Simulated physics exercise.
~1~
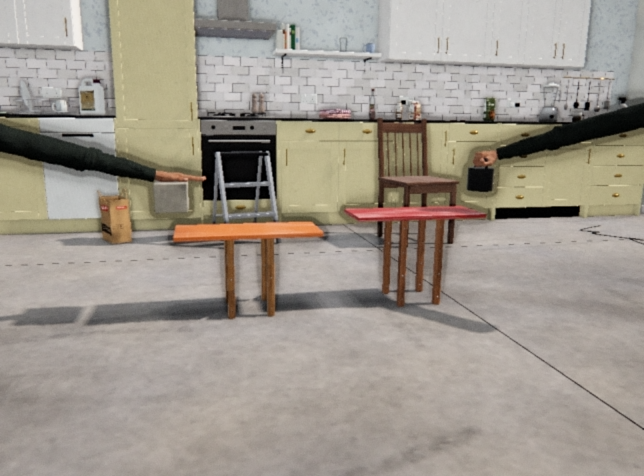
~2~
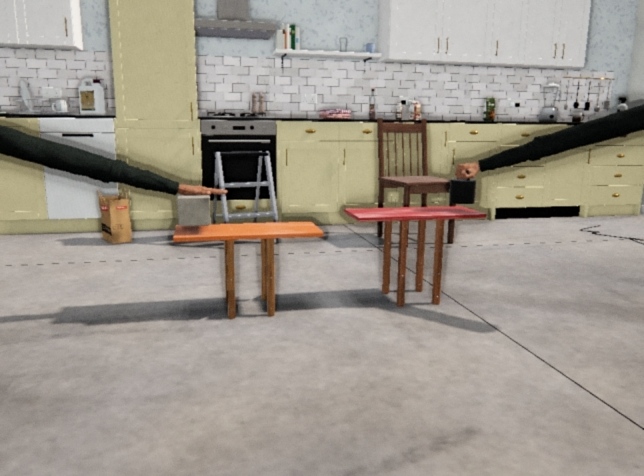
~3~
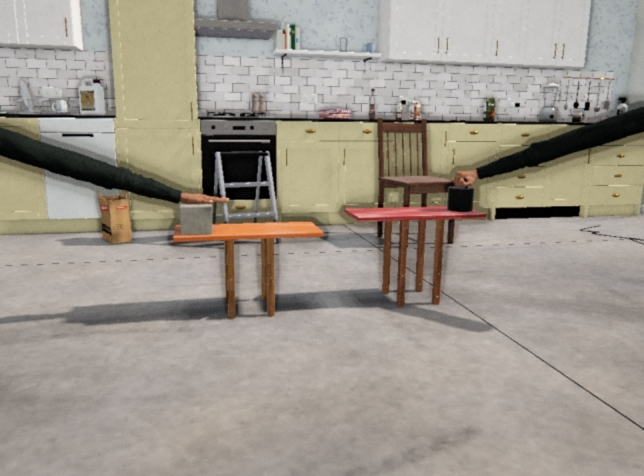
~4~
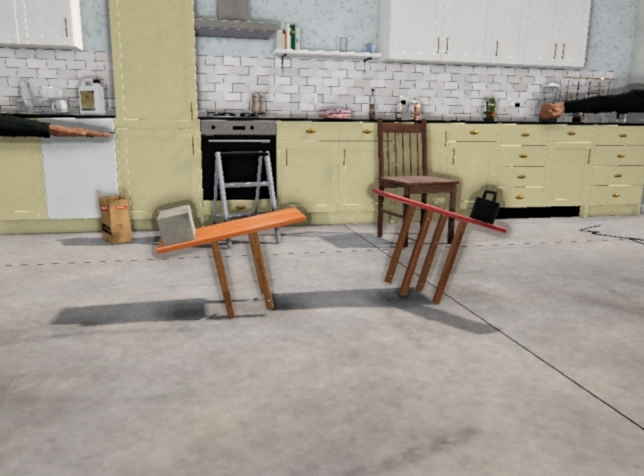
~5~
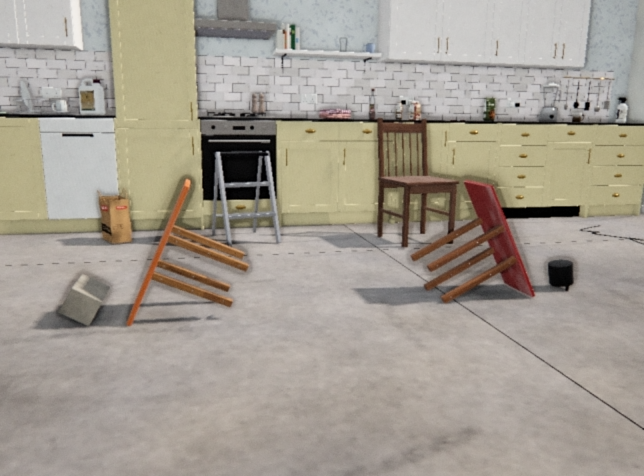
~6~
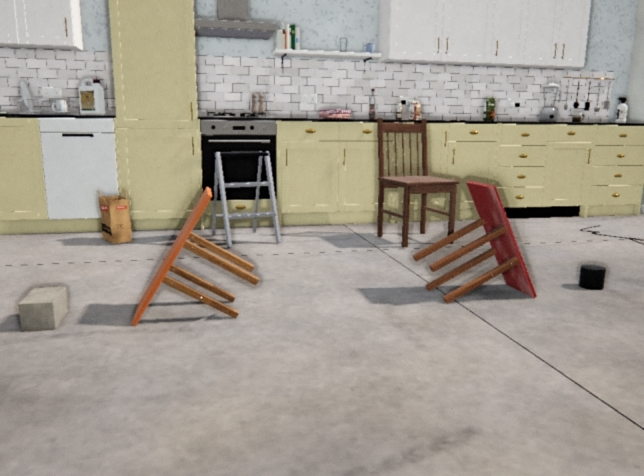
Two dark-sleeved arms lowered a gray block onto the left edge of a small orange table and a black object onto the right edge of a red one, then let go, and both tables tipped outward and toppled, spilling their loads onto the floor.
